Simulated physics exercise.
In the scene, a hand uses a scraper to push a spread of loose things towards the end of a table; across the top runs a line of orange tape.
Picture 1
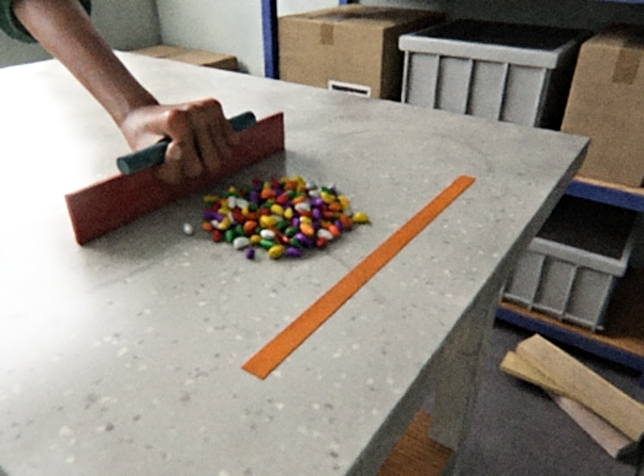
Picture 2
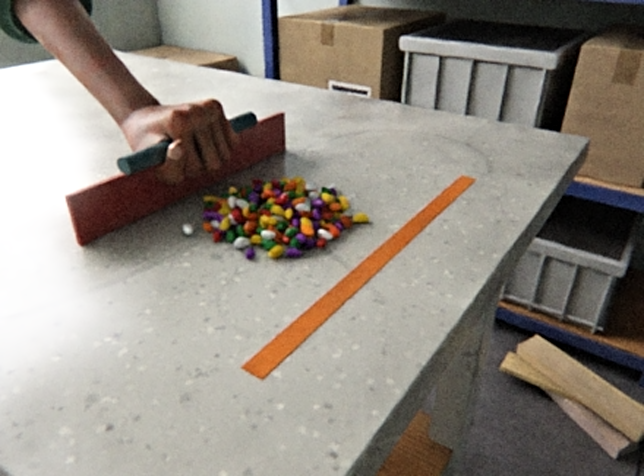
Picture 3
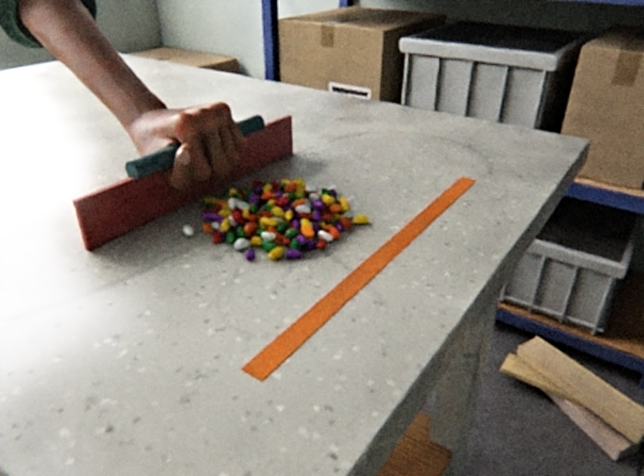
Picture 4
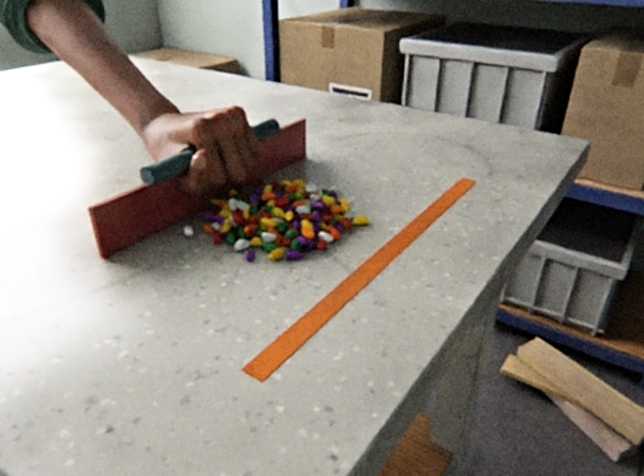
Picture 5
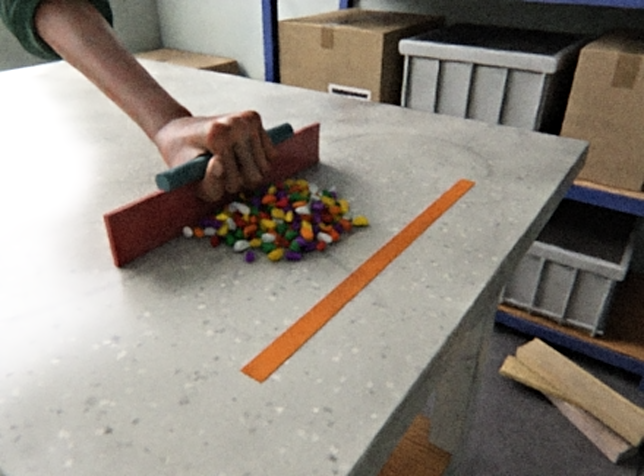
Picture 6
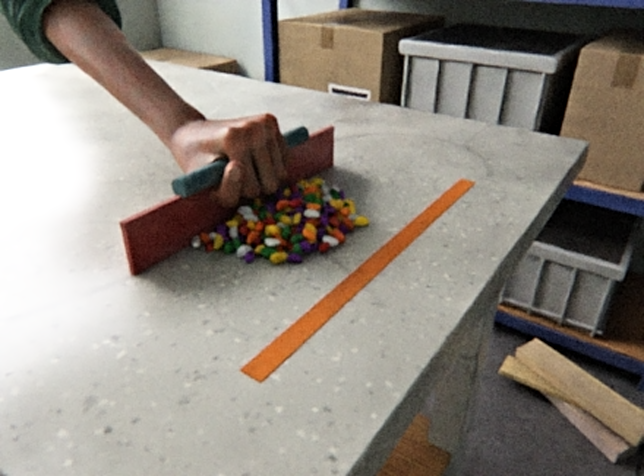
In a storage room with shelving, a pale speckled tabletop is seen from above at an angle, the camera still. A hand at the upper left grips a dark handle on a red scraper beside a heap of multicoloured jelly beans, with orange tape to the right and boxes and grey bins behind. The scraper rests briefly, then slides right and slightly nearer, meeting the heap and nudging its beans slightly.
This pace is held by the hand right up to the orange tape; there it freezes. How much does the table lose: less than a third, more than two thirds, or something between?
The push sends a small minority, below one third, off the edge.
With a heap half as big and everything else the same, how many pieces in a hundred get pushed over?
Expected share: Around 0 %.
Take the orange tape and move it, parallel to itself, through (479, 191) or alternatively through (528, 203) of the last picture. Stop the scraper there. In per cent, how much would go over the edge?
First close to 30 percent, then close to 100 percent.
Shortly afterwards, scraper still moving, near (321, 185); heap all on the table, its front near (406, 266).
Next, scraper stopped at the orange tape; heap a little over the edge.
In the end, scraper stopped at the orange tape; heap a little over the edge.
